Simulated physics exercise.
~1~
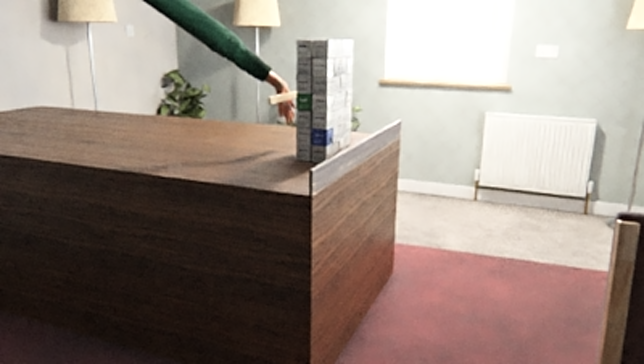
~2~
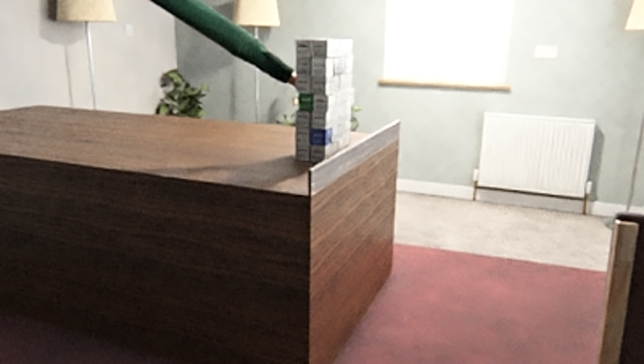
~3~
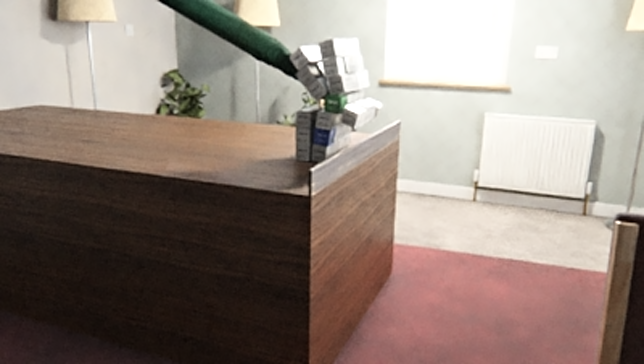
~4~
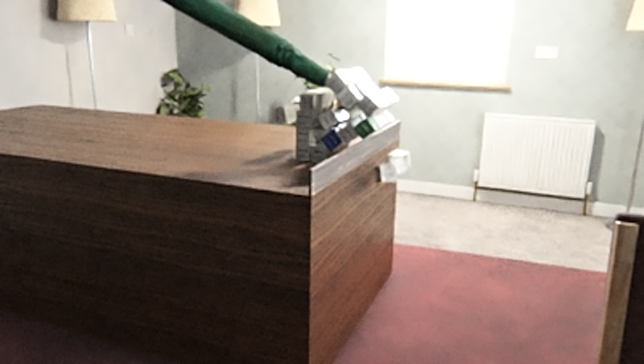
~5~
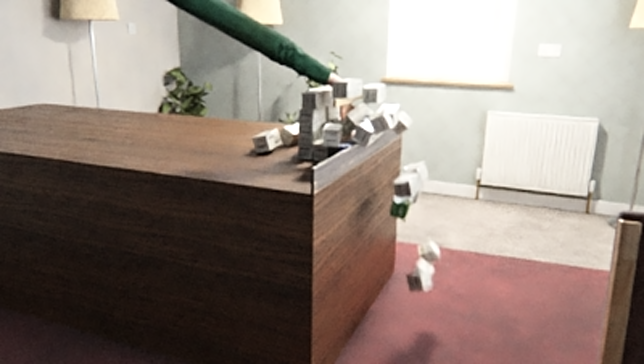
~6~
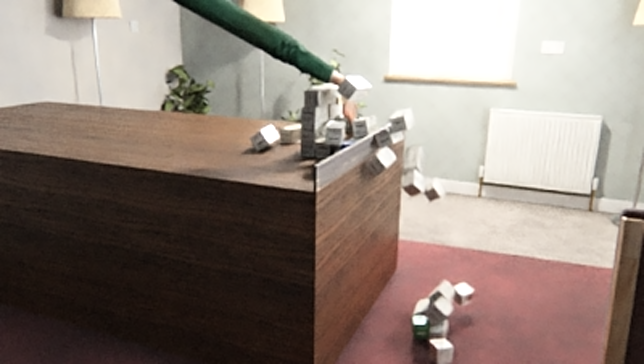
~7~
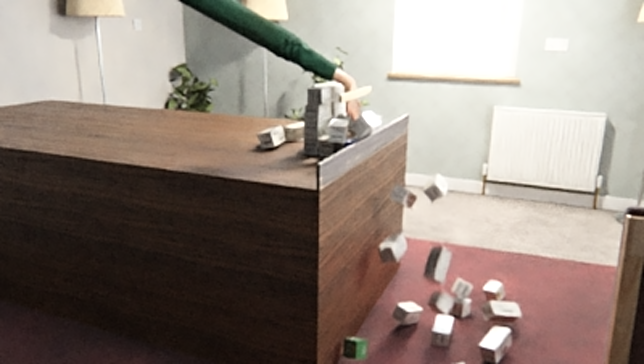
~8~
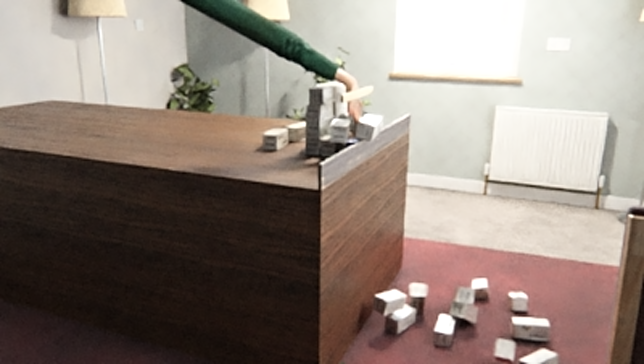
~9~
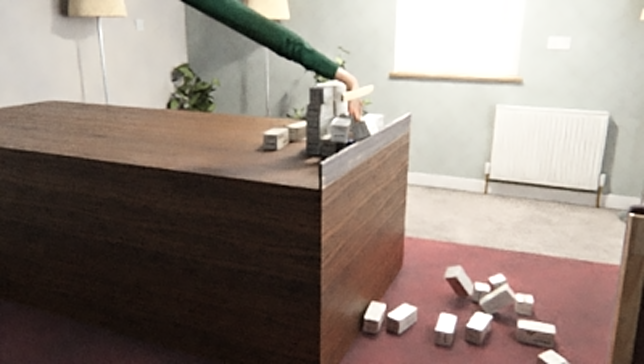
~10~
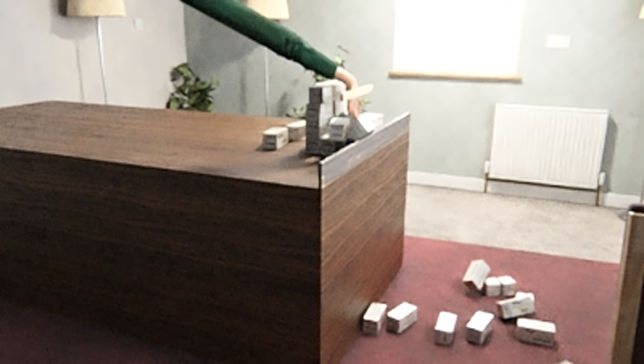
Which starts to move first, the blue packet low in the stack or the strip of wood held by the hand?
The strip of wood moves first. It is already being pushed toward the stack while the blue packet stays in place, and the blue packet only tips later as the stack breaks apart.
